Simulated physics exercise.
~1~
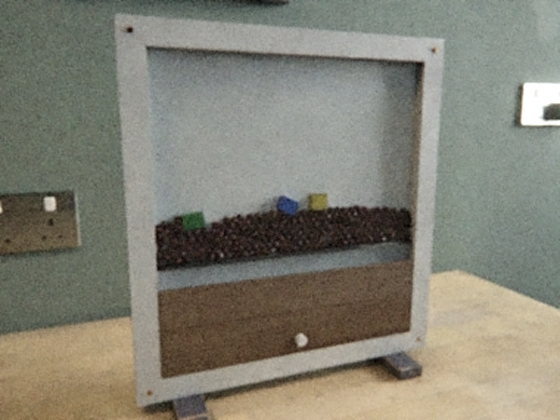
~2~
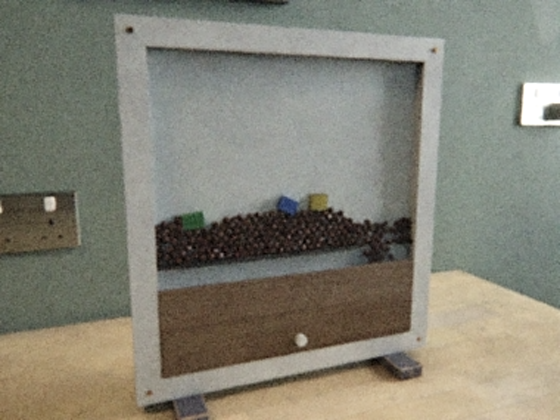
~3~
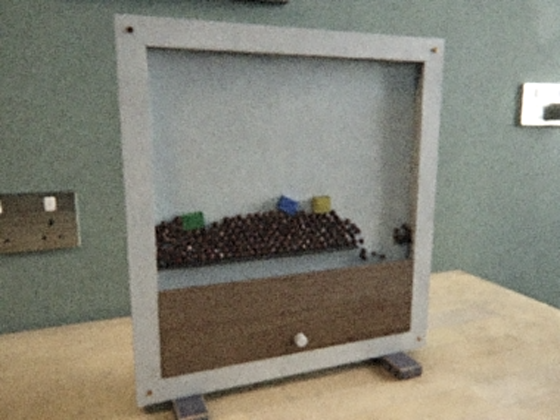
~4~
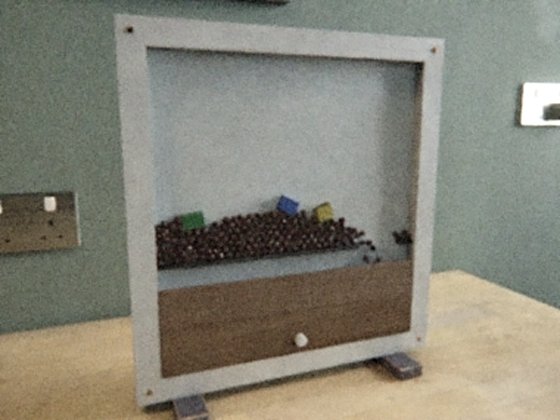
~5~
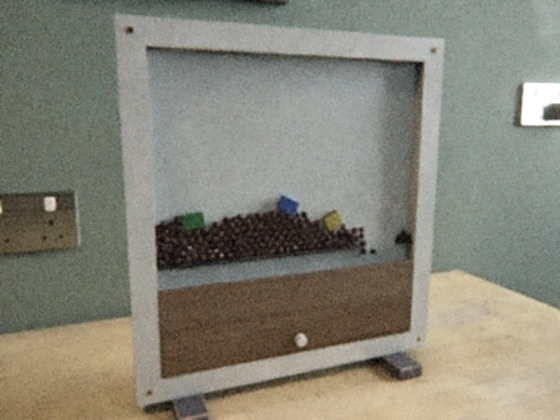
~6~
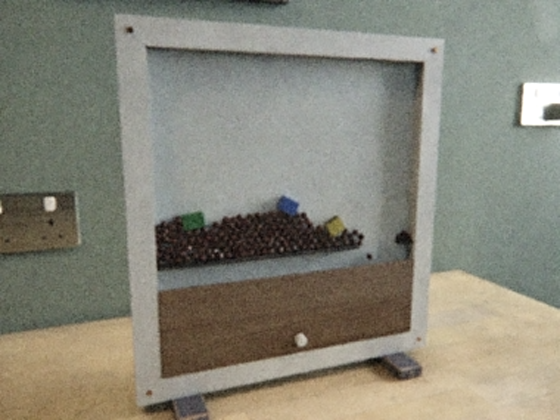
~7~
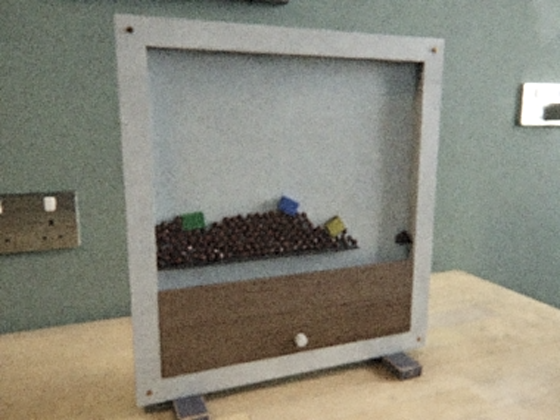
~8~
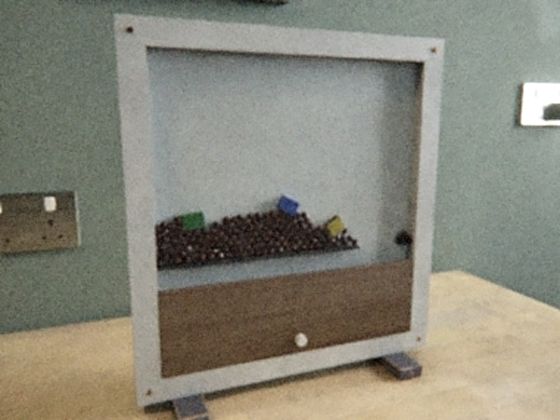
Inside a thin upright case on a wooden table, dark beads spill down from the right end of their layer, leaving a slope, while the yellow block slides slightly right and down, tilting, and rests on the beads as the green and blue blocks stay nearly in place.
